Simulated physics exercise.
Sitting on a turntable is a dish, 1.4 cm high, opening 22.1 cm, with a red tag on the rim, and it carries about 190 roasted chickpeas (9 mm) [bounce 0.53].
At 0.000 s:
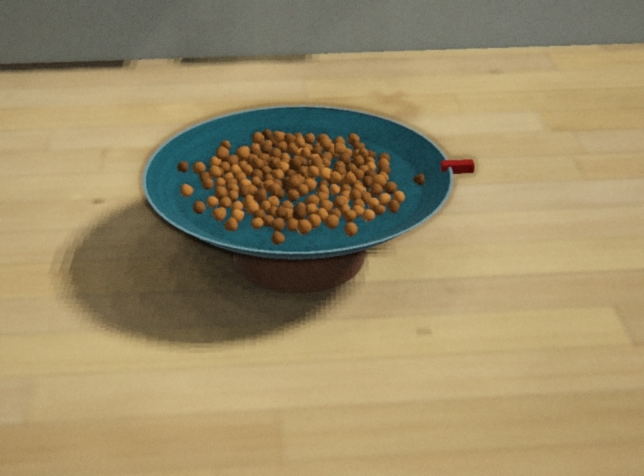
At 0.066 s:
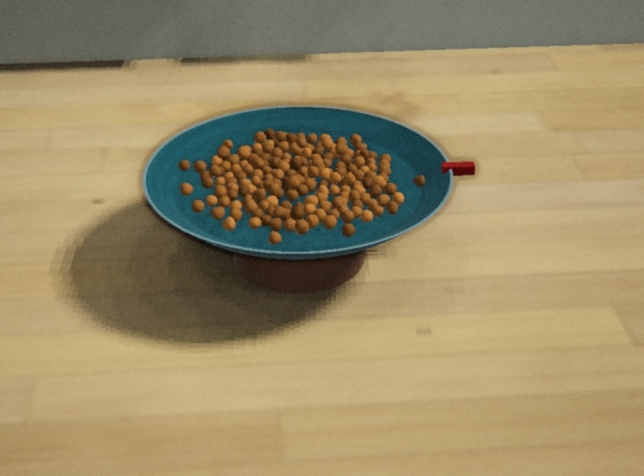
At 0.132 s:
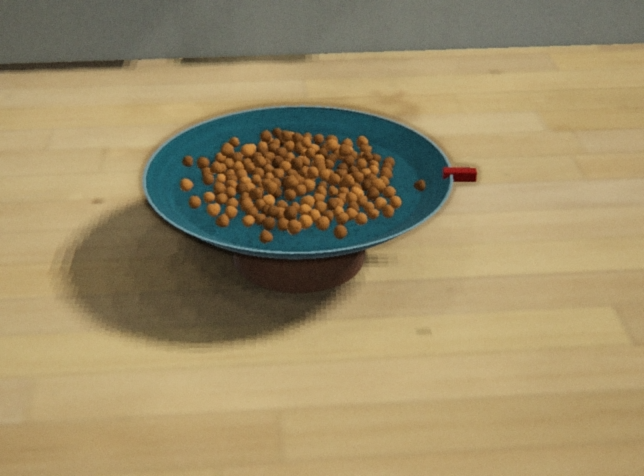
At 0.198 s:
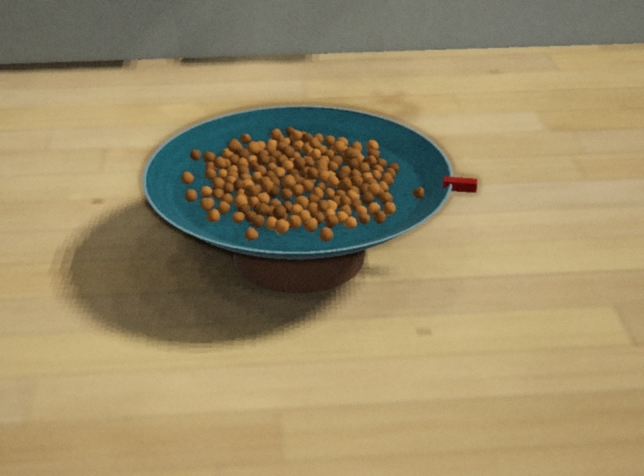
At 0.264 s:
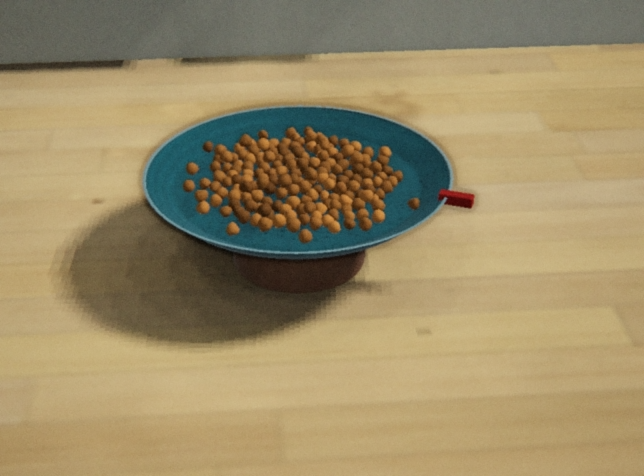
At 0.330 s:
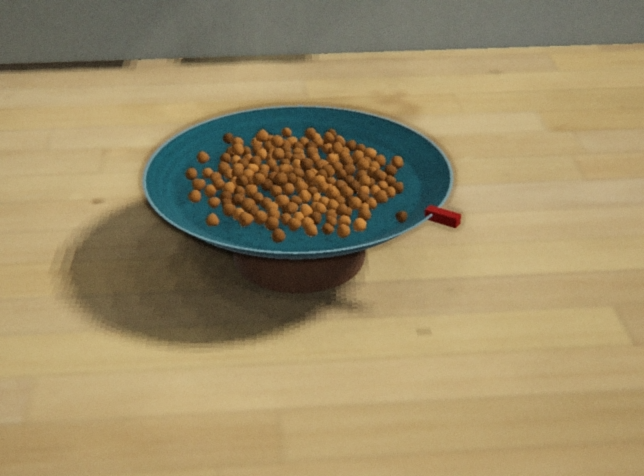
The footage shows a blue dish of small round brown pieces on a dark reddish base on a wooden surface, turning clockwise, barely at first and then faster, as its red rim tag moves from the right toward the front.
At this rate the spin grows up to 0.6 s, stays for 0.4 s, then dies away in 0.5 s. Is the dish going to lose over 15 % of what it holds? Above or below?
It comes out below.
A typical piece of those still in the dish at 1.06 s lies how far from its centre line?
Estimate: Near 7.0 centimetres.
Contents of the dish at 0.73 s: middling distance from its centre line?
It comes to around 5.5 cm.
After 0.73 s, dish 100 %; middle of the pieces not yet landed near (298, 181).
After 1.06 s, dish 100 %; middle of the pieces not yet landed near (296, 178).
After 1.36 s, dish 100 %; middle of the pieces not yet landed near (300, 178).
After 1.65 s, dish 100 %; middle of the pieces not yet landed near (300, 178).
In the end, at 1.9 s, dish 100 %.
